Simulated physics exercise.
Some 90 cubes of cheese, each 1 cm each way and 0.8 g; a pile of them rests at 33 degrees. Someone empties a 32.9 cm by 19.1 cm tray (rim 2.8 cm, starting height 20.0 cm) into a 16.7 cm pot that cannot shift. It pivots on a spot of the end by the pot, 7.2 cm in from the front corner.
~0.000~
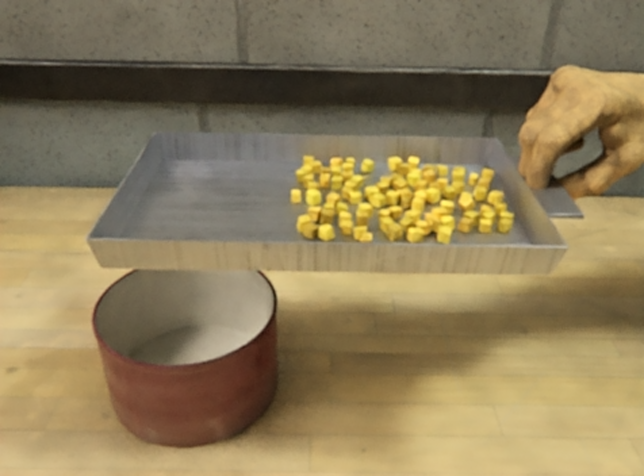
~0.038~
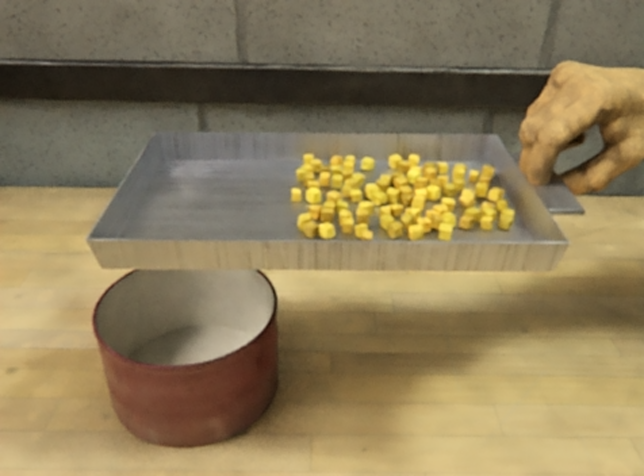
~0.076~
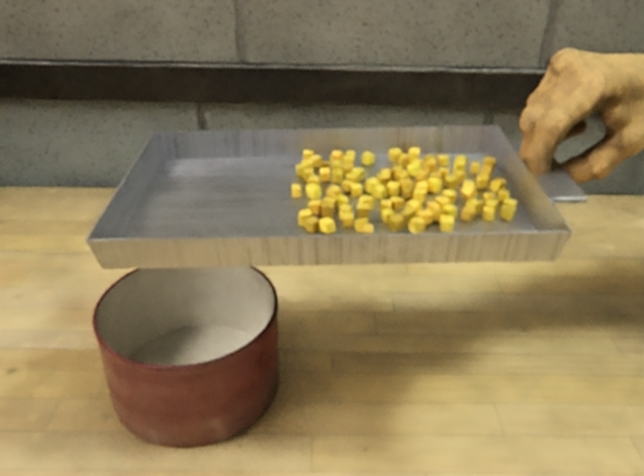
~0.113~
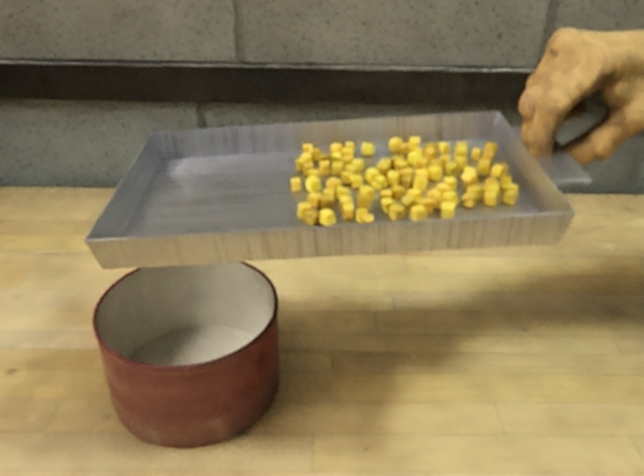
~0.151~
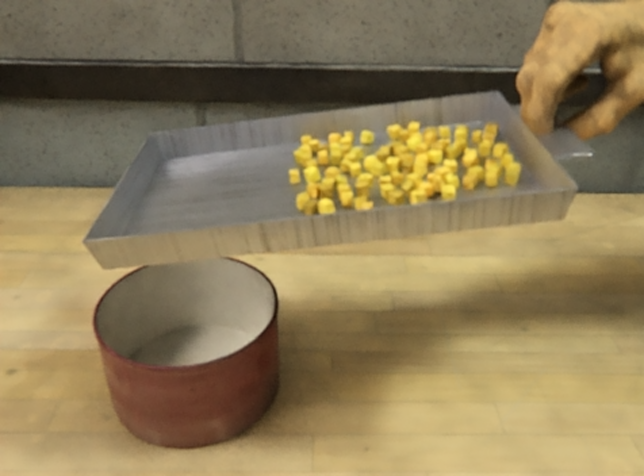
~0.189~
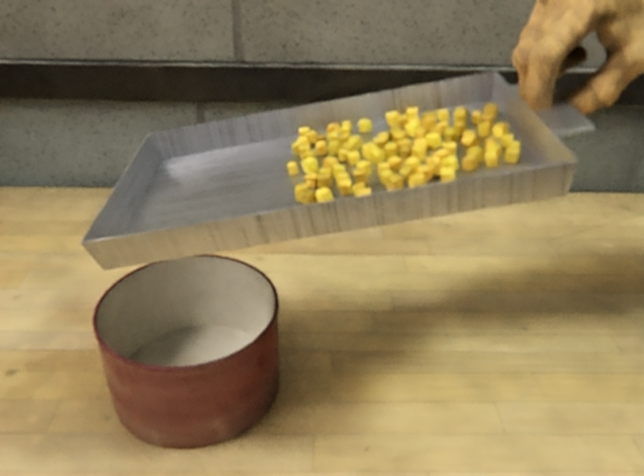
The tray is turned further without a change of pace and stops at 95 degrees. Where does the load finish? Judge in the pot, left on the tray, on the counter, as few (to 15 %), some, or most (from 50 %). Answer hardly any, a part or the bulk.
In the pot: Hardly any; left on the tray: A part; on the counter: The bulk.
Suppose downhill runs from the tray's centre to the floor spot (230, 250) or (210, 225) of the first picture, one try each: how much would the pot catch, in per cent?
Some 10 and 0 per cent.
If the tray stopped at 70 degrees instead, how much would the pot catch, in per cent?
Then about 0 per cent.
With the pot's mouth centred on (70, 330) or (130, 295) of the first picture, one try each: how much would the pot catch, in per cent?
About 30 and 30 per cent.
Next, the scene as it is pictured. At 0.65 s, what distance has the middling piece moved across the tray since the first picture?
Roughly 6 cm.
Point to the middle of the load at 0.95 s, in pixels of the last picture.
Around (88, 204).
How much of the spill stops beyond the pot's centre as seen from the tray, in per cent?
About 100 per cent.
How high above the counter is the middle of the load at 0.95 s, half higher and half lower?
About 20 cm.
After 0.65 s, tilt 52 degrees; the tray holds 100 %, the pot 0 %.
Then, at 0.95 s, tilt 78 degrees; the tray holds 50 %, the pot 0 %.
After 1.35 s, tilt 95 degrees; the tray holds 25 %, the pot 0 %.
By 2.7 s all is still; pot 0 %, tray 25 %, counter 75 %.
